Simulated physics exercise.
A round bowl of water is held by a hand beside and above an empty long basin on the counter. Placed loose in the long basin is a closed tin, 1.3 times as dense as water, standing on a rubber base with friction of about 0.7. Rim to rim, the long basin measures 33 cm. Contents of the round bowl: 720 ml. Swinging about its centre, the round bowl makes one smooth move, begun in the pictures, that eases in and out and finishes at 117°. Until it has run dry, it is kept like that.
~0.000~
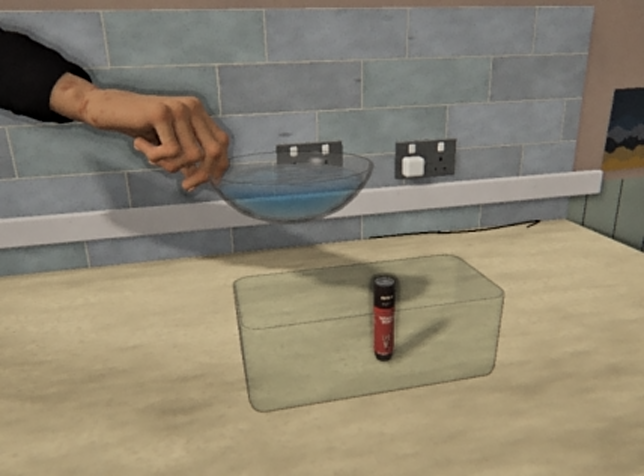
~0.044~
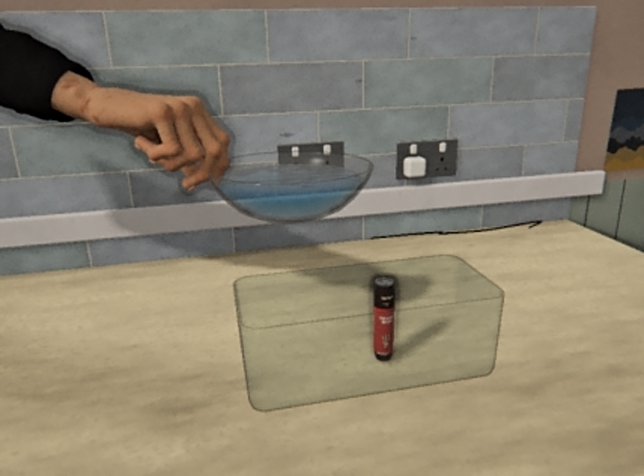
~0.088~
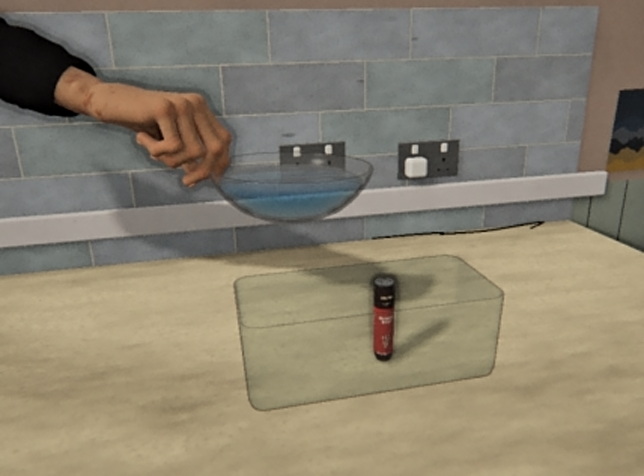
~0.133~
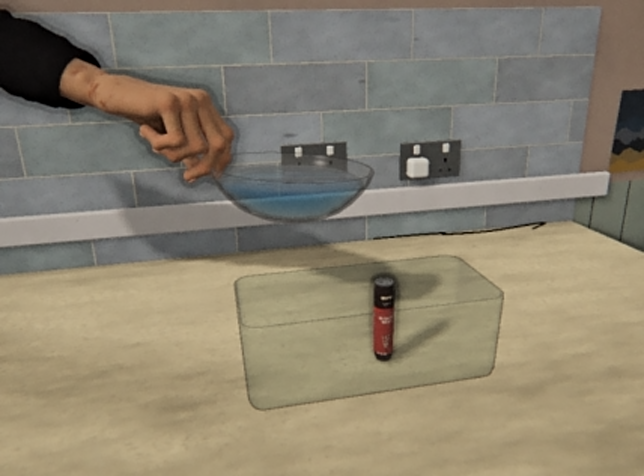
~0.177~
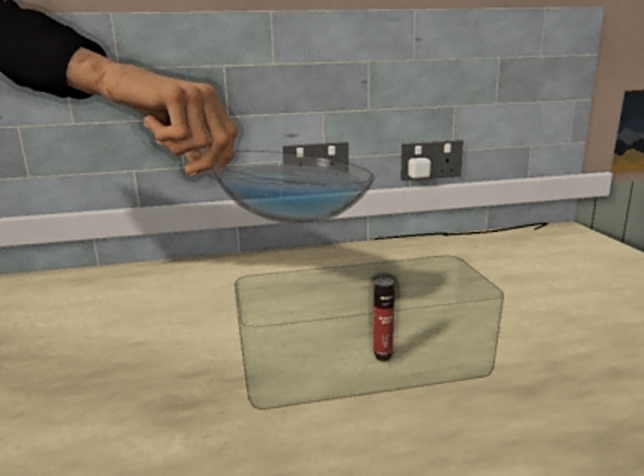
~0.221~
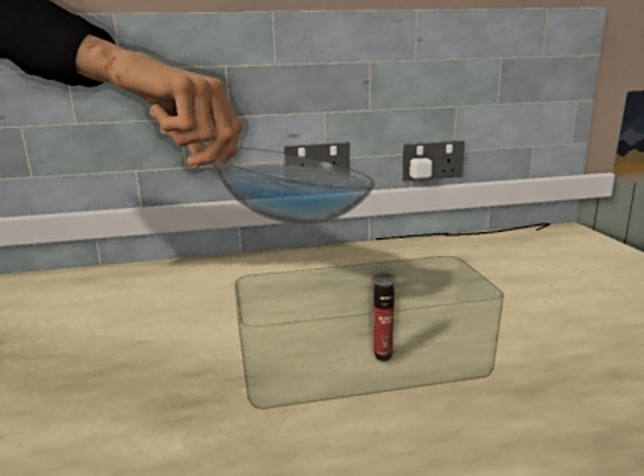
A round bowl of blue water, held by a hand at its left rim, tilts slowly and slightly down to the right above a clear long basin on the counter, where a small red and black container stands.
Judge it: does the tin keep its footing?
Yes, it keeps its footing.
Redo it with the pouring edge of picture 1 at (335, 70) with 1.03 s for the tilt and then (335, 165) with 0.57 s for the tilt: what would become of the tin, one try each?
In the first try it remains standing; in the second it comes down.
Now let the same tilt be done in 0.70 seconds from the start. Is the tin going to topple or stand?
With that tilt, the tin stays on its base.
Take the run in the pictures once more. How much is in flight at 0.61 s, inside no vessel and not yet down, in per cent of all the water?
It comes to roughly 38 per cent.
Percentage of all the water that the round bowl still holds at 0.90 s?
Around 0 in a hundred is still there.
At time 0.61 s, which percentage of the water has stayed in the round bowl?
Portion remaining: Approx. 10 per cent.
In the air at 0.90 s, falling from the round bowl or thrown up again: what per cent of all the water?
Roughly 1 %.
By 0.61 s the tilt is 76° and 9 per cent is still to pour; the tin stands where it began.
By 0.90 s the tilt is 113° and 0 per cent is still to pour; the tin stands where it began.
By 1.20 s the tilt is 117° and 0 per cent is still to pour; the tin stands where it began.
By 1.53 s the tilt is 117° and 0 per cent is still to pour; the tin stands where it began.
At rest the tin stands where it began.
